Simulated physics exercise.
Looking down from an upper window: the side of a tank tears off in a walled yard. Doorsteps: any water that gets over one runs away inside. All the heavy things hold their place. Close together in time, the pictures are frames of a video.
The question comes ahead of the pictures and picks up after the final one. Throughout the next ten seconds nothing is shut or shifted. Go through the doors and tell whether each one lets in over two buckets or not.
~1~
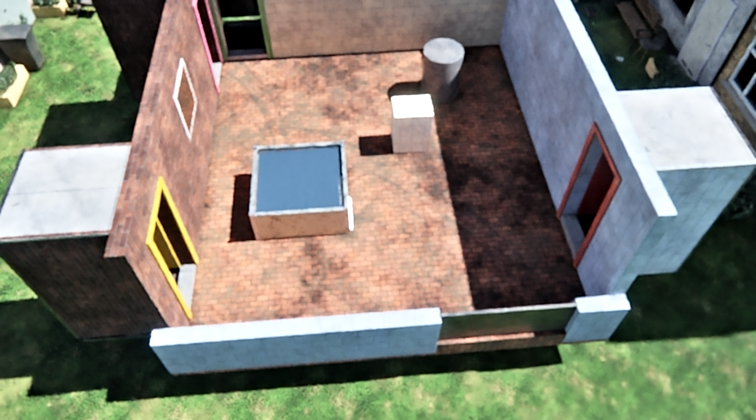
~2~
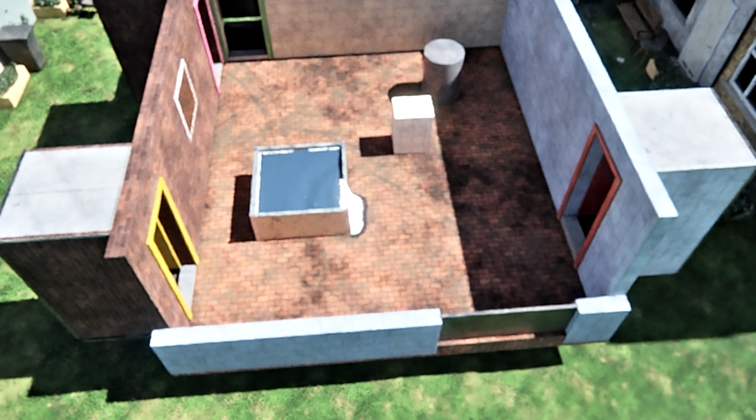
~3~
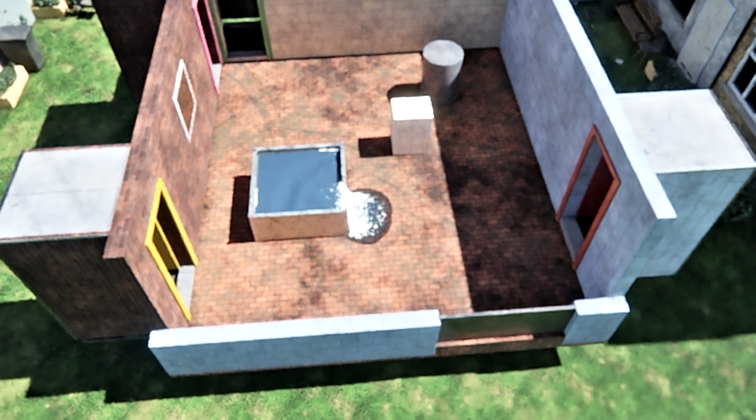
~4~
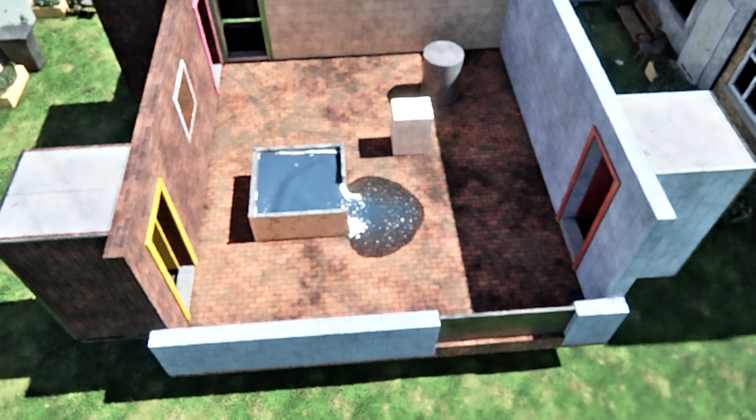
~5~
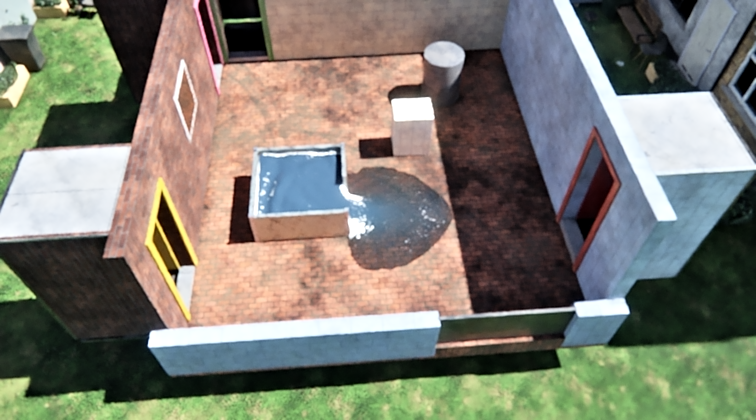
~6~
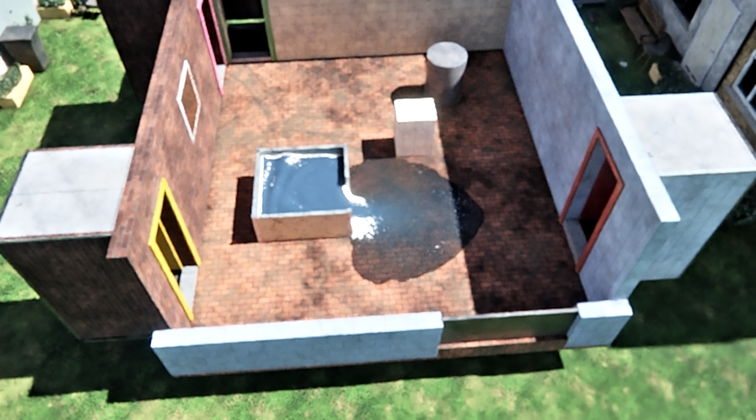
The yellow door doesn't overshoot the mark there, the red door doesn't overshoot the mark there, the green door doesn't overshoot the mark there, the pink door doesn't overshoot the mark there.
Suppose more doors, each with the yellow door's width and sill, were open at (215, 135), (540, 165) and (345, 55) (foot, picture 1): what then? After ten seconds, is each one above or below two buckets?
Stays below the line; crosses the line; stays below the line.
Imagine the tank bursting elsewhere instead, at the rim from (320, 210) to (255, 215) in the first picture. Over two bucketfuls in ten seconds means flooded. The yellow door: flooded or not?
Honestly, the yellow door breaks the threshold.
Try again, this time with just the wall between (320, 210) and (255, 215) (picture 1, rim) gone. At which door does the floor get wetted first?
Answer: The yellow one.
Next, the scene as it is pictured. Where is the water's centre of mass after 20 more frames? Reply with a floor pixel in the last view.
I'd place it roughly at (418, 213).
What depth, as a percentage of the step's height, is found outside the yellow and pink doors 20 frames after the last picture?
Near 0 and 0 per cent, in that order.
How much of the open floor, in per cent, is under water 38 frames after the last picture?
About 50 percent.
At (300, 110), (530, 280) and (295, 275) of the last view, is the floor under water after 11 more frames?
As listed: Not flooded, under water, no water.
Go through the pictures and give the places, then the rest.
The open tank at (300, 180) is whole and still, in the first frame.
Water pours out at (346, 207) and has run to (357, 197), in the second frame.
Water pours out at (344, 209) and has run to (387, 206), in the third frame.
The front is at (419, 218), out from the gap at (345, 210), in the fourth frame.
The front is at (447, 219), out from the gap at (345, 210), in the fifth frame.
Water pours out at (348, 211) and has run to (477, 221), in the sixth frame.
A moment on, water covers 25 % of the floor; the yellow door not reached, the red door wet at the sill, nothing in, the green door not reached, the pink door not reached.
Next, water covers 30 % of the floor; the yellow door not reached, the red door wet at the sill, nothing in, the green door not reached, the pink door not reached.
Then, water covers 35 % of the floor; the yellow door not reached, the red door wet at the sill, nothing in, the green door not reached, the pink door not reached.
Later, water covers 50 % of the floor; the yellow door not reached, the red door wet at the sill, nothing in, the green door not reached, the pink door not reached.
In the end, water covers 85 % of the floor; the yellow door under two buckets in, the red door wet at the sill, nothing in, the green door wet at the sill, nothing in, the pink door not reached.
